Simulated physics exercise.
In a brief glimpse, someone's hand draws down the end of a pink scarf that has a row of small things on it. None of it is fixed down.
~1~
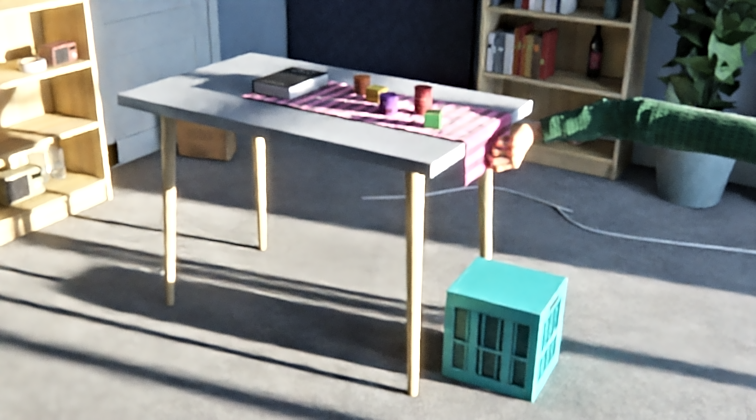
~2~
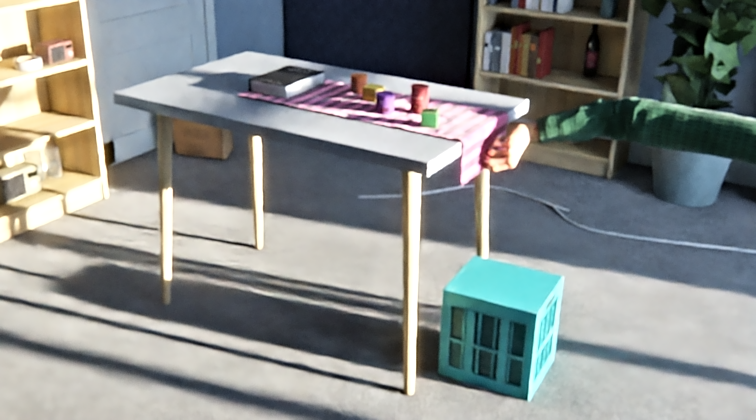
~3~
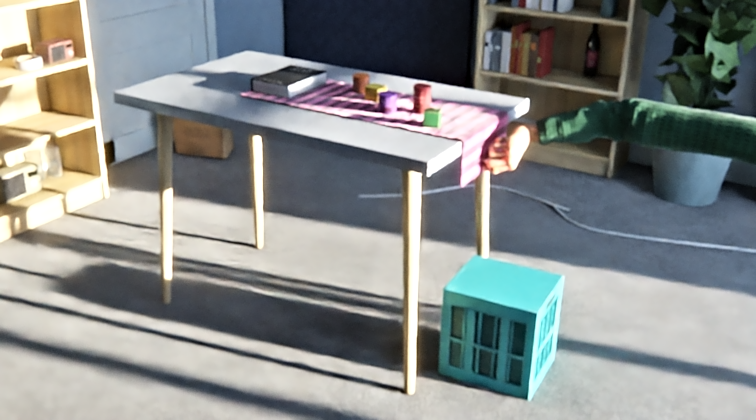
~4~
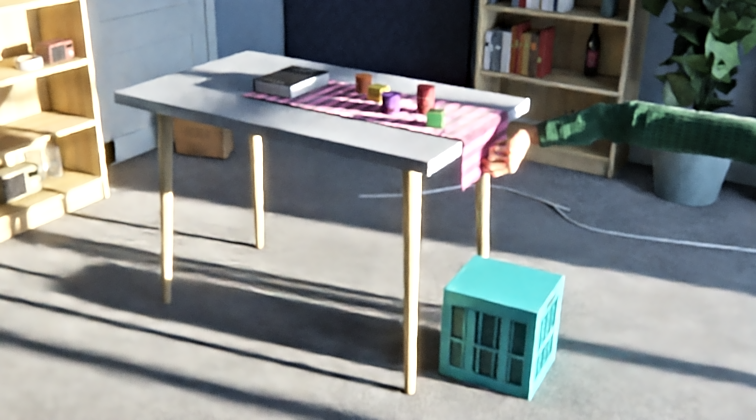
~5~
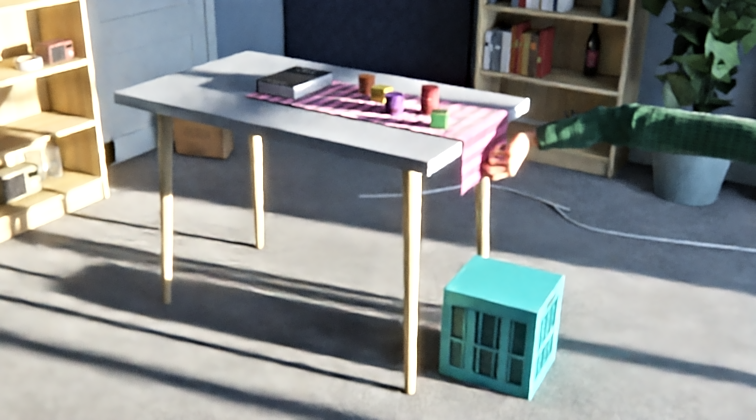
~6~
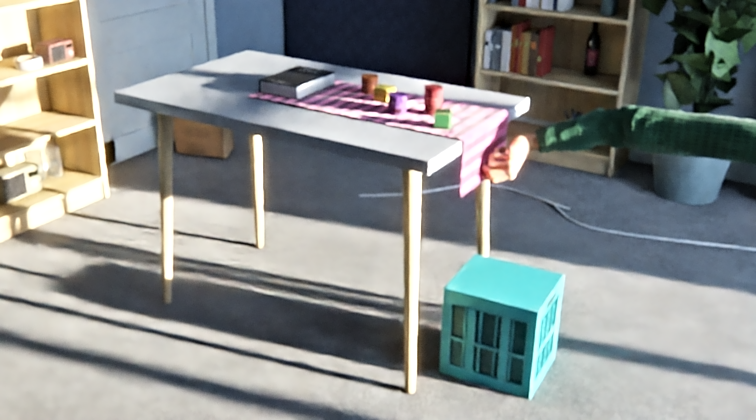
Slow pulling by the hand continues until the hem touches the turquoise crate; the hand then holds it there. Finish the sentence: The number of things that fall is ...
The number of things that fall is three.
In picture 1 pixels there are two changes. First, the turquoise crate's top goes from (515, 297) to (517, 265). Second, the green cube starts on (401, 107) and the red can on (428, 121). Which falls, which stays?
The green cube stays put, the red can is lost.
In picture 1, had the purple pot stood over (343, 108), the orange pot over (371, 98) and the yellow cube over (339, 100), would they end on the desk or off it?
So, the purple pot makes it through, the orange pot makes it through, the yellow cube makes it through.
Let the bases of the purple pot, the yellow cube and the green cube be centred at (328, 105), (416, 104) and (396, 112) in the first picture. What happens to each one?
Outcome: The purple pot is still in place, the yellow cube is gone, the green cube is gone.
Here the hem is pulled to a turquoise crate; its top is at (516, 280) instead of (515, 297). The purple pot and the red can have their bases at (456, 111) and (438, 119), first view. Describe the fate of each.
The purple pot ends up off the top and the red can ends up off the top.
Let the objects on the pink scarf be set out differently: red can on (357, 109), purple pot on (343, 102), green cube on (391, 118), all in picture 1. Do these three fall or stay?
The red can ends up off, the purple pot stays put, the green cube ends up off.
Early on, hem near (482, 205); all still up.
Midway, hem near (481, 243); green cube and red can gone.
Near the end, hem on the crate; green cube, red can and purple pot gone.
Finally, hem on the crate; green cube, red can and purple pot gone. The answer is three.
